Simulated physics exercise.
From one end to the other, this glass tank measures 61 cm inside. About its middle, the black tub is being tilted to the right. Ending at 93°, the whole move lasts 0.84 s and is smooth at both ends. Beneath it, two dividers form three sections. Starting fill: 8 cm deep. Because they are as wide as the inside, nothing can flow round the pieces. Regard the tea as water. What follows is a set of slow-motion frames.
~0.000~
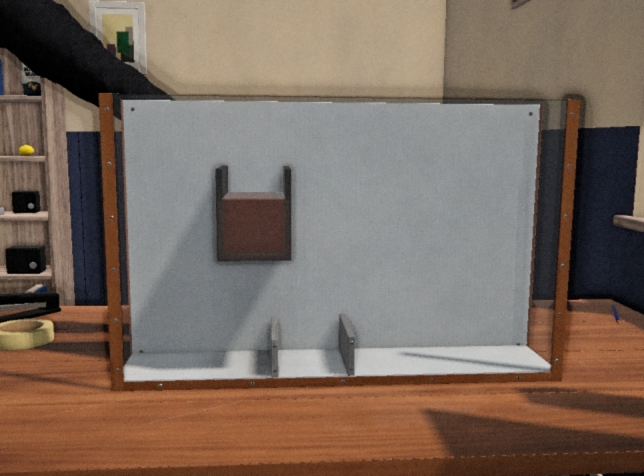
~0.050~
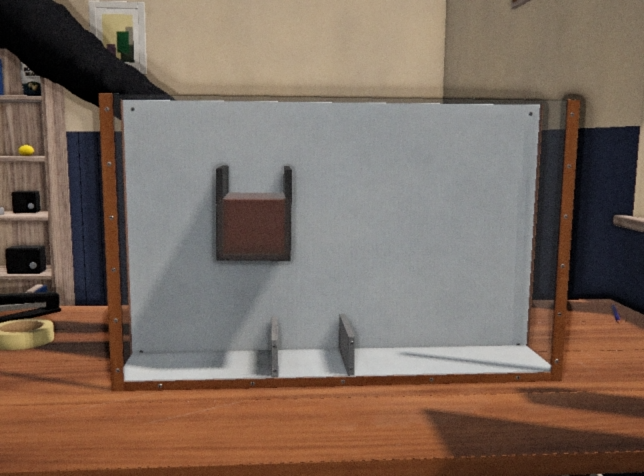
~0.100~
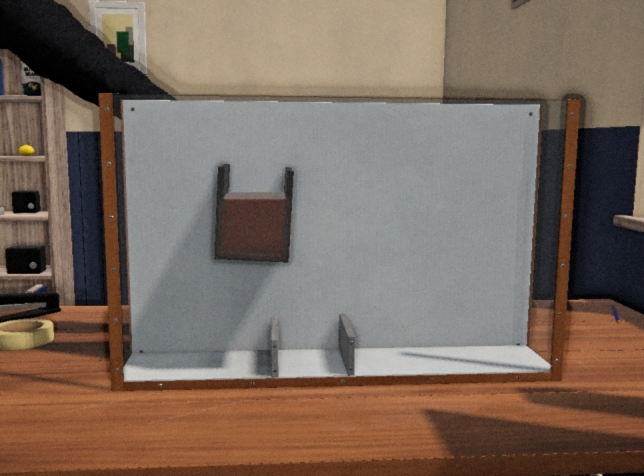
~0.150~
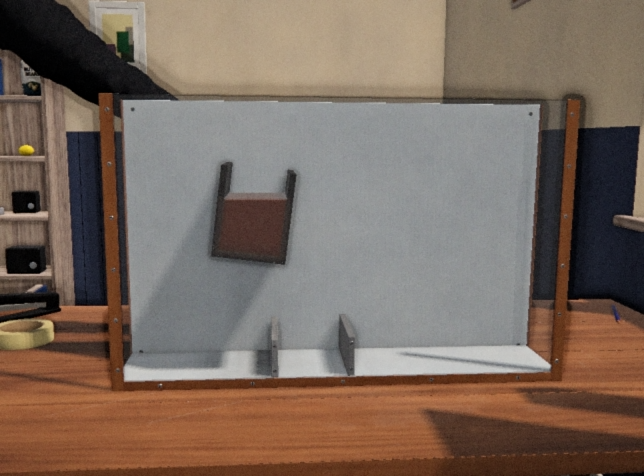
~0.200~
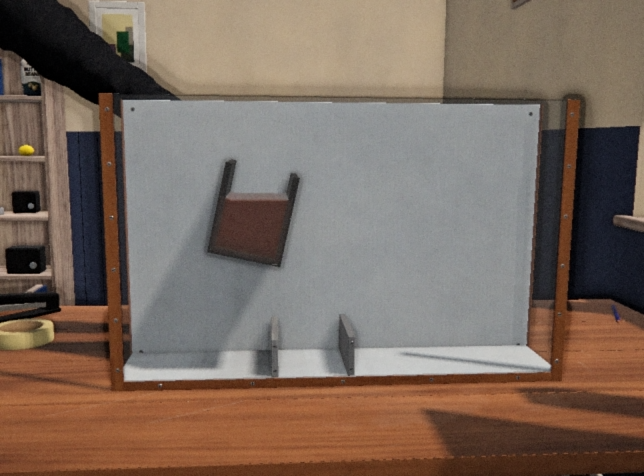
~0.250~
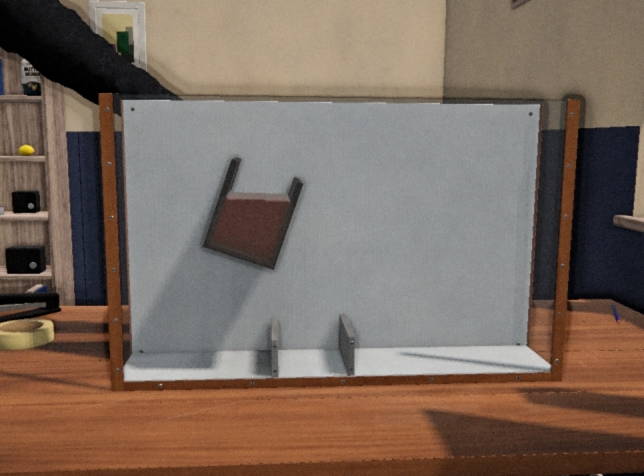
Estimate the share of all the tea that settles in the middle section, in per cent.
I would say roughly 25 per cent.
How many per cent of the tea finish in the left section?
Settled share: Around 0 per cent.
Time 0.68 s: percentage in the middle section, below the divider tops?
That section holds close to 4 per cent.
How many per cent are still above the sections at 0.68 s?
I'd put it close to 95 percent.
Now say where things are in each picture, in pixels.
In the first frame, tilt 0°; lip (288, 171); the highest tea is at (260, 201); divider tops at (275, 341) and (352, 338).
In the second frame, tilt 1°; lip (289, 171); the highest tea is at (257, 201).
In the third frame, tilt 3°; lip (291, 173); the highest tea is at (258, 201).
In the fourth frame, tilt 7°; lip (293, 175); the highest tea is at (265, 201).
In the fifth frame, tilt 12°; lip (296, 179); the highest tea is at (274, 201).
In the sixth frame, tilt 19°; lip (300, 184); the highest tea is at (237, 201).
After 0.44 s 100 per cent has yet to come down; below, left 0, middle 0, right 0.
After 0.68 s 96 per cent has yet to come down; below, left 0, middle 4, right 0.
After 0.99 s 38 per cent has yet to come down; below, left 0, middle 4, right 58.
In the end the left section holds 0, the middle 26 and the right 73 per cent.
